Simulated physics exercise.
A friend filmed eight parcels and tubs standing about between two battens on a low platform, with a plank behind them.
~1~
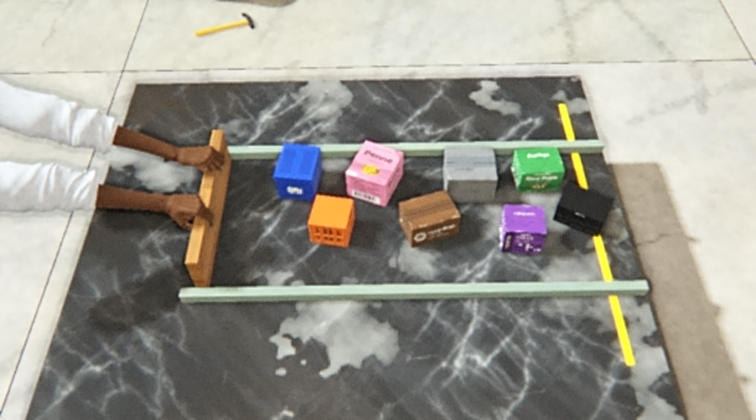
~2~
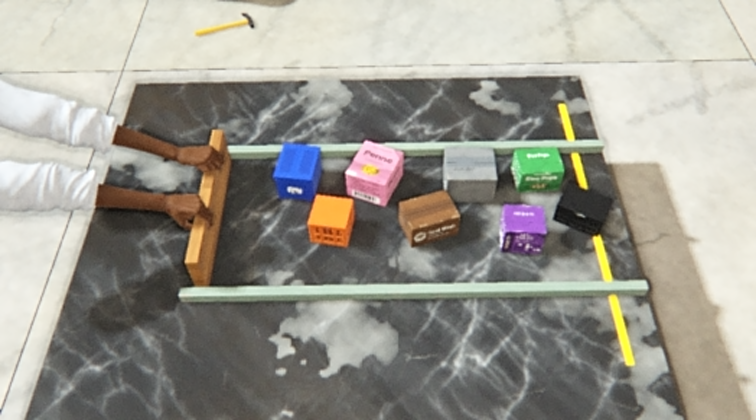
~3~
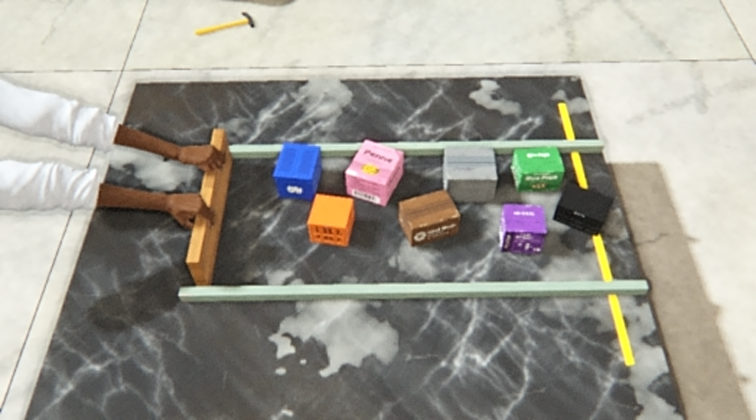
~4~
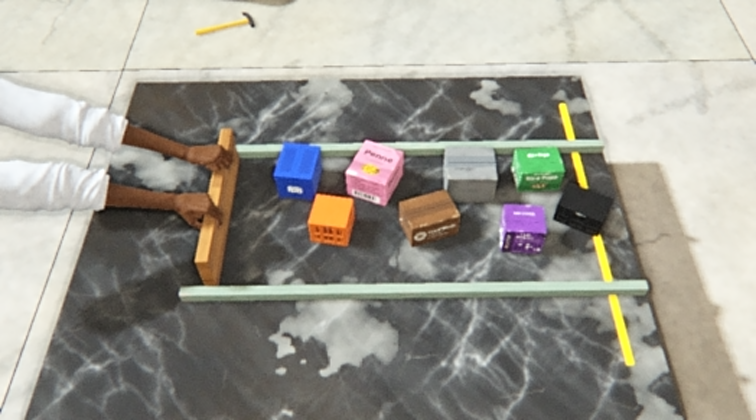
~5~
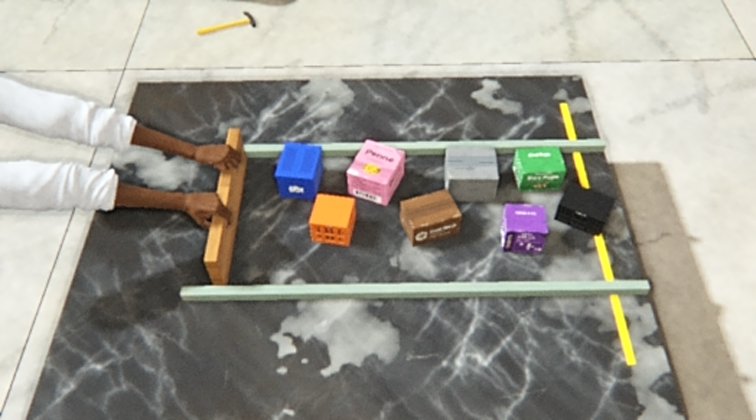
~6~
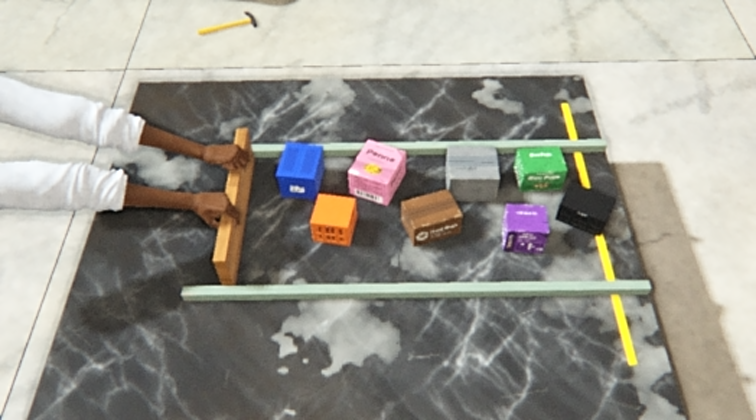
A wooden plank, gripped by two hands in white sleeves, slides slowly a short way to the right across a dark marbled platform on a pale tiled floor, seen from above. Between two pale green battens stand blue, pink, grey and green boxes behind orange, brown and purple ones, with a black one at right by yellow tape. The parcels stay practically still, the plank not touching them, while the view barely shifts.
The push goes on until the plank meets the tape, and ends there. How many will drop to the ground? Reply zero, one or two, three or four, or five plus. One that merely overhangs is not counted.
Five plus.
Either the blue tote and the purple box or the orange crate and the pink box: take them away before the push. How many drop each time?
The number fallen is 4, and in the other try 4.
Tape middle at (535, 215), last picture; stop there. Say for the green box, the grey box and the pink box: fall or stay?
Short version: The green box heads down, the grey box heads down, the pink box sits tight.
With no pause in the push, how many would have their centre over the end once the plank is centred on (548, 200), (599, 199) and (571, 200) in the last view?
The numbers past the end are 4, 6 and 6.
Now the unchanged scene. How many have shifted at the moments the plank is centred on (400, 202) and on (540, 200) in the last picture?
6 at one spot and 8 at the other.
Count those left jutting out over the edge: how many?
Count of overhanging things: 2.
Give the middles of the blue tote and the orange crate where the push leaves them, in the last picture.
Roughly at (606, 167) and at (618, 214), in that order.
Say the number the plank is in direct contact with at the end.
The count is 2.
Early on, none off yet; black crate at rest near (586, 209); green box at rest near (540, 169); purple box at rest near (525, 229).
A while later, none off yet; black crate at rest near (586, 209); green box travelled about its own width near (583, 169); purple box travelled about its own width near (549, 228).
Further along, two off so far; black crate down on the ground near (648, 274); green box down on the ground near (629, 239); purple box travelled well along near (643, 232).
Finally, the number that fall off is five or more; lost, pink box, brown box, grey box, purple box, green box and black crate.
